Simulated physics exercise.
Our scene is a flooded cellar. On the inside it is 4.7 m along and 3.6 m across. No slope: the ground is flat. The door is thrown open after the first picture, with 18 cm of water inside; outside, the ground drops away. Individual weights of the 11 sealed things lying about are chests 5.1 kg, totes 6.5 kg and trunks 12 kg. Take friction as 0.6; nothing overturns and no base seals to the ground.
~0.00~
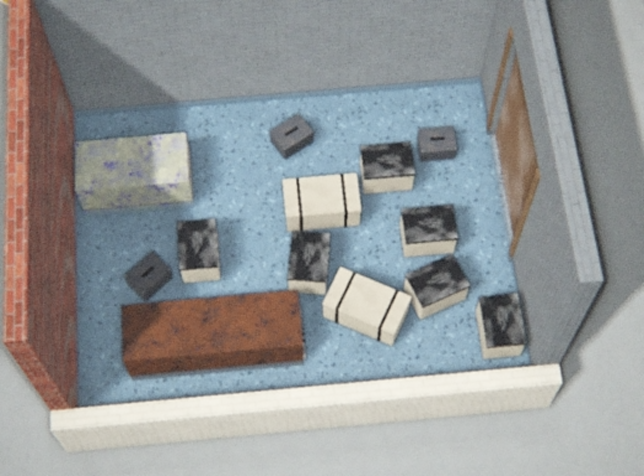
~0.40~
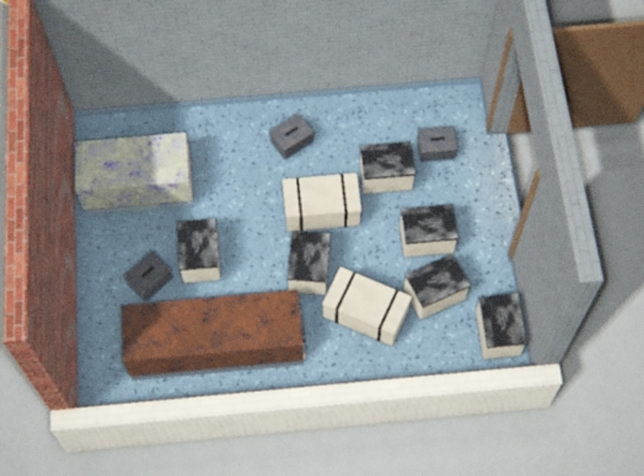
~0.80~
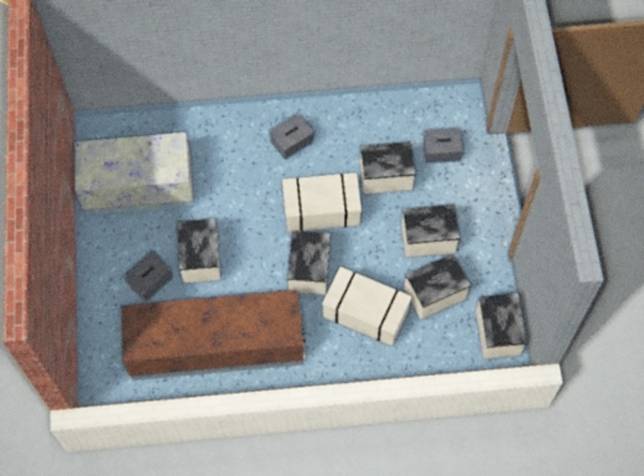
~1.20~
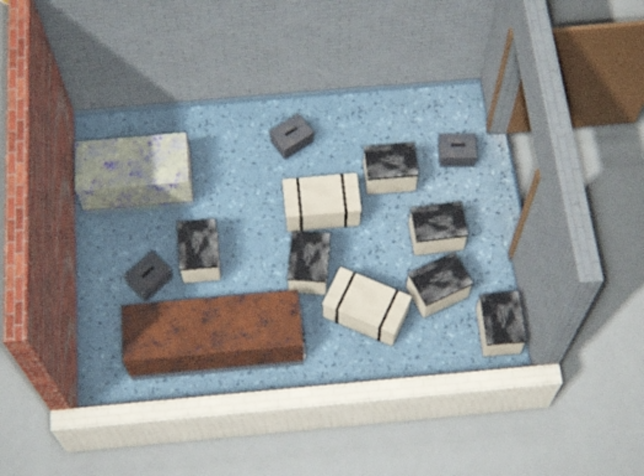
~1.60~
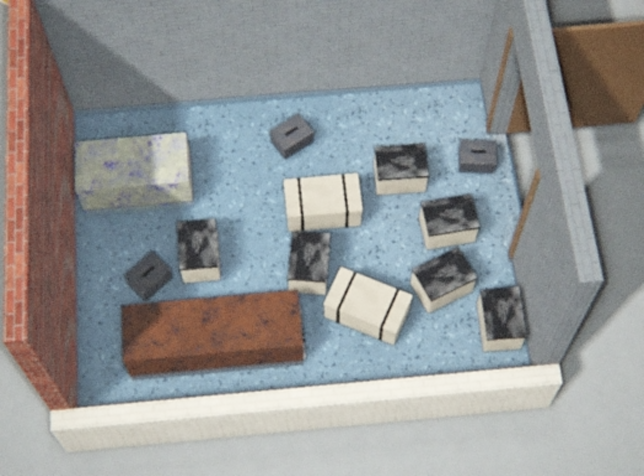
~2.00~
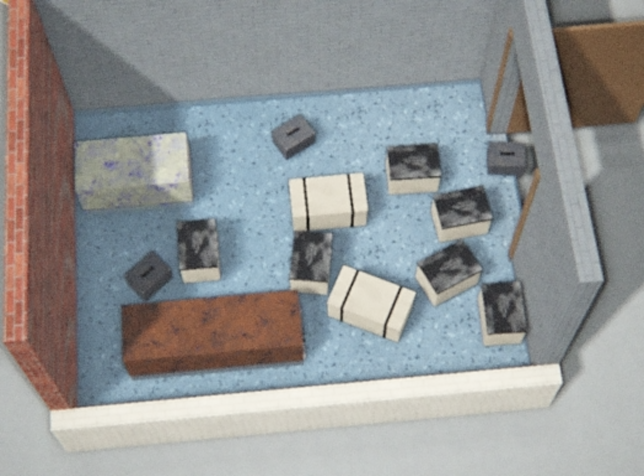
The video shows a blue-floored room holding dark-topped boxes, strapped white chests and small gray boxes; a brown door on the right swings outward, then several objects nearest it drift gradually rightward while those at left stay still.
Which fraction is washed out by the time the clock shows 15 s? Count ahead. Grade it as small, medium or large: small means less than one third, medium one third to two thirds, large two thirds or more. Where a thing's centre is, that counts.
I would call it large.
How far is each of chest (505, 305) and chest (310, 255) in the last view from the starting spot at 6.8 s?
First one: Washed out; second one: 100 cm.
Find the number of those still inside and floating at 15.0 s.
It comes to 2.
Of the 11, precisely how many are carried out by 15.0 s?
Count: 9.
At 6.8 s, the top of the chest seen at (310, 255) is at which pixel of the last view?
It should be close to pixel (397, 229).
After 3.0 s 1 of 11 are out; 10 afloat.
After 6.8 s 5 of 11 are out; 6 afloat.
After 11.0 s 8 of 11 are out; 3 afloat.
After 15.0 s 9 of 11 are out; 2 afloat.
